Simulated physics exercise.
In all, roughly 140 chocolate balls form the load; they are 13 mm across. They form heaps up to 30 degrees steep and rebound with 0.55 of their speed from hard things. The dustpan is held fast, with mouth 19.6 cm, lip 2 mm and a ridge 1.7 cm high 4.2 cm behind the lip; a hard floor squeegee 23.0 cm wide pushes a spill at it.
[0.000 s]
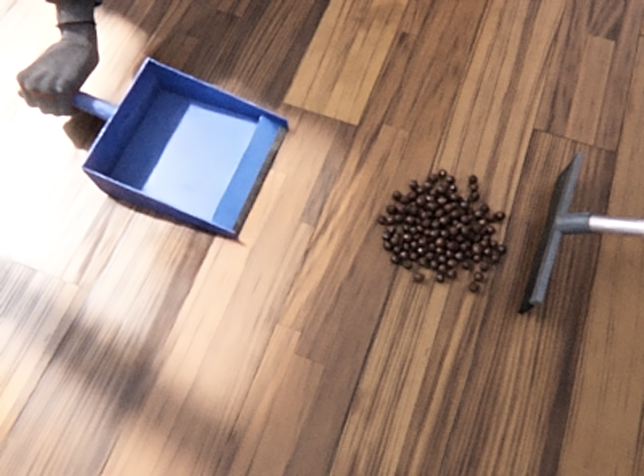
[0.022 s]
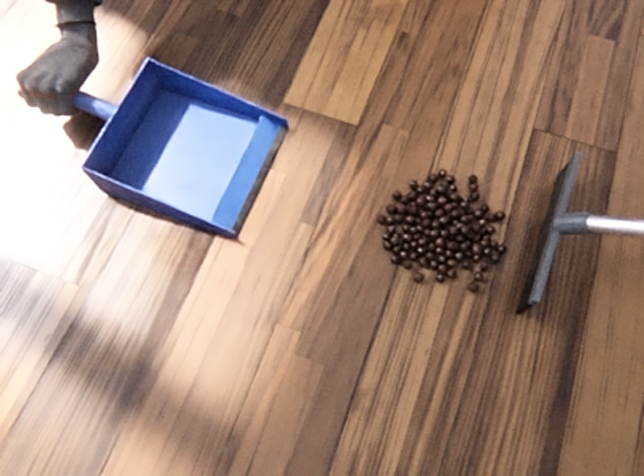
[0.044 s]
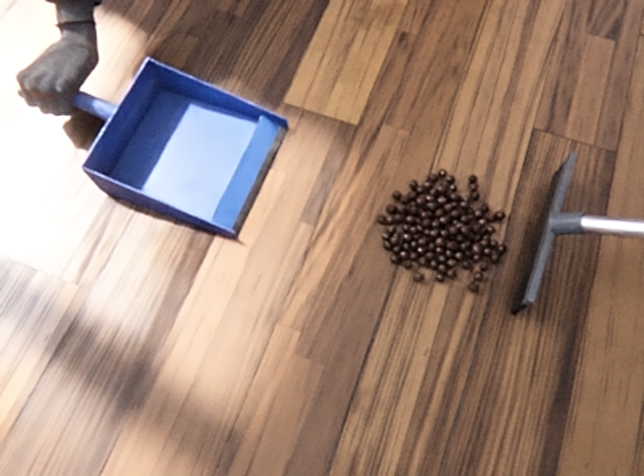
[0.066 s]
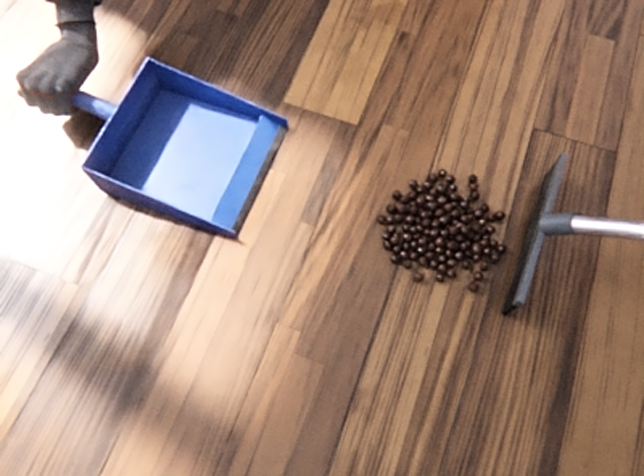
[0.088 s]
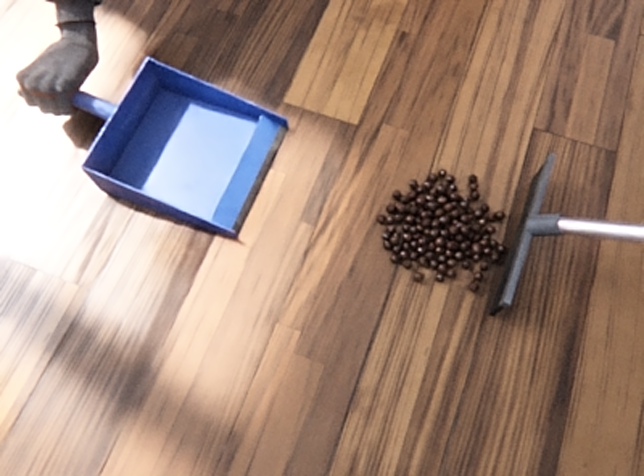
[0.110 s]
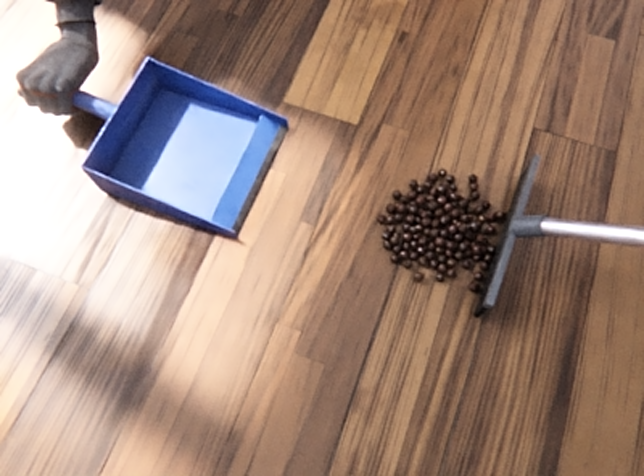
A dark-gloved hand at the upper left holds a blue dustpan still on a striped brown wooden floor, seen from above at a slant, with bright light washing over the left side. A loose heap of small, round, dark brown balls lies right of centre, and a grey squeegee with a pale metal handle stands beyond it. The squeegee slides a short way left until its blade meets the heap's right edge.
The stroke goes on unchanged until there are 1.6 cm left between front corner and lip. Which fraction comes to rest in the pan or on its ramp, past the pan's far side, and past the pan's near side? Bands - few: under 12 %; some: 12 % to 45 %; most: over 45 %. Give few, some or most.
Pan: Some, far side: Some, near side: Some.
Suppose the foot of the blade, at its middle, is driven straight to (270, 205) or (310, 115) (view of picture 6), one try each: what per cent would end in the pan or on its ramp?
Roughly 40 % and 25 %.
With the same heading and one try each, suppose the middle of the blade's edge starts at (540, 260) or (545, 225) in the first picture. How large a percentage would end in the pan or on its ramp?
Around 15 percent, then around 35 percent.
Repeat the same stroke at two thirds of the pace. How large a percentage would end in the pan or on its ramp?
It would come to roughly 20 percent.
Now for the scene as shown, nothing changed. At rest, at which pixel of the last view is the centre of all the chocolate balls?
Estimated resting centre: Around (249, 194).
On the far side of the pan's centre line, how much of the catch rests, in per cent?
Share: Approx. 20 %.
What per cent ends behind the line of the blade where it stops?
I'd put it near 10 in a hundred.
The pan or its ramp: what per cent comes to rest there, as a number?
Some 25 per cent.
After 0.30 s, middle of the blade 18 cm from the lip; 0 % over the lip, far side 10 %, near side 10 %.
After 0.42 s, middle of the blade 7 cm from the lip; 0 % over the lip, far side 15 %, near side 20 %.
After 0.68 s, middle of the blade 2 cm from the lip; 30 % over the lip, far side 20 %, near side 25 %.
In the end, at 1.9 s, pan 25 %, far side 20 %, near side 25 %, in front of the lip or behind the blade 30 %.
